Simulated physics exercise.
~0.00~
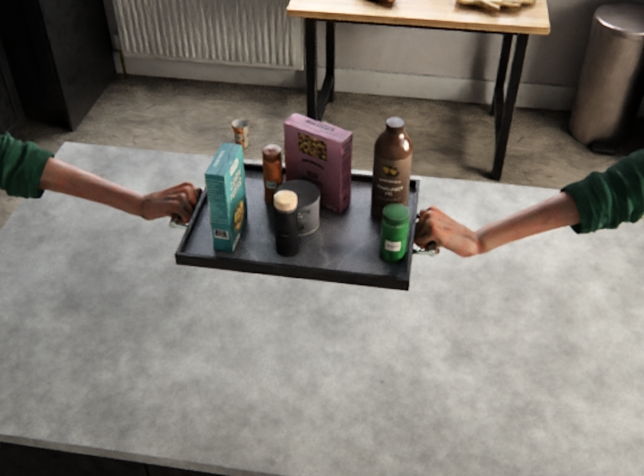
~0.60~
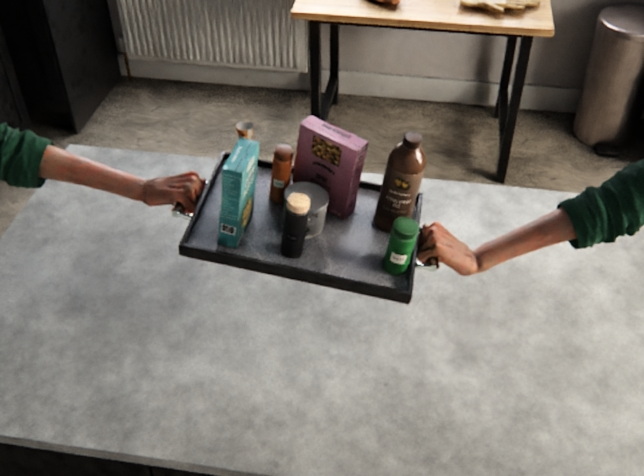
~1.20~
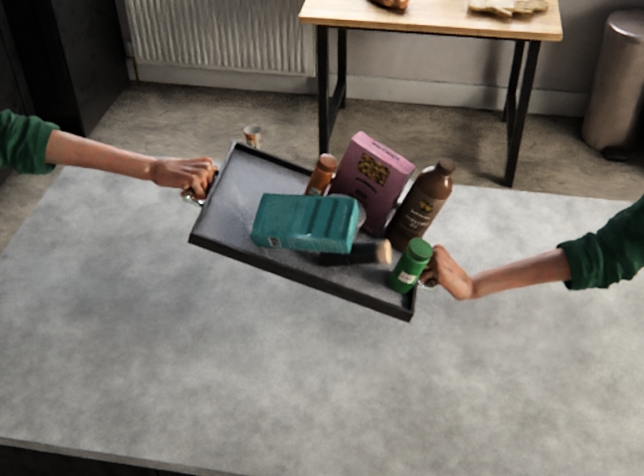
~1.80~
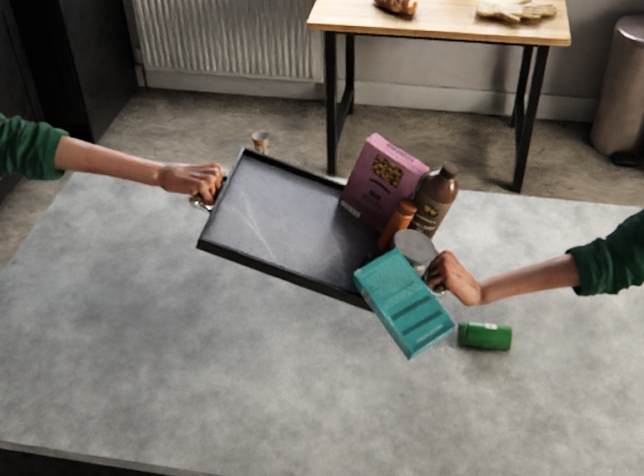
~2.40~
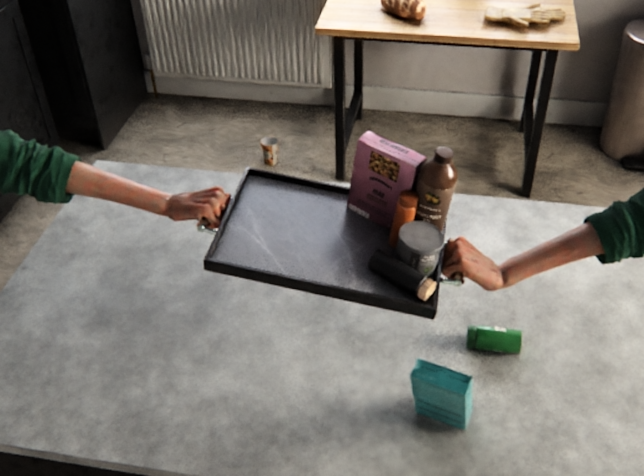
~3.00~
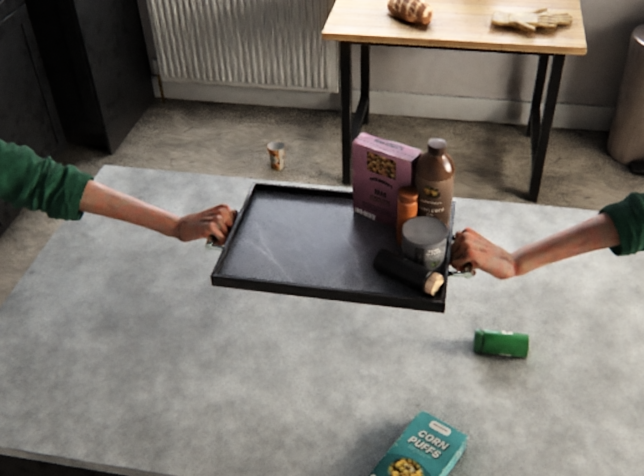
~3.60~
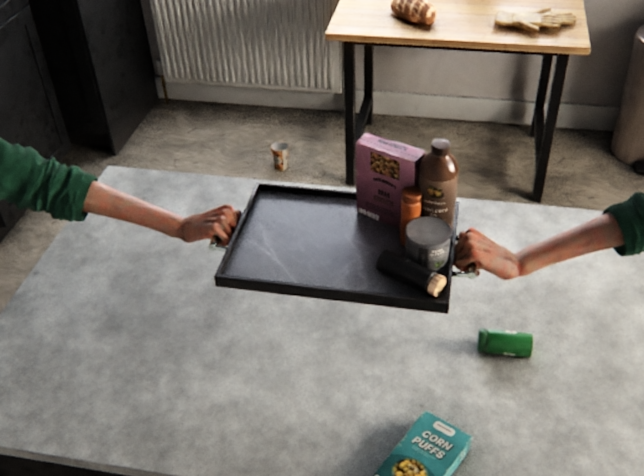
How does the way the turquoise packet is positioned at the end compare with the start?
At the start the turquoise packet stands upright on the tray, while at the end it lies on its side on the grey surface below.
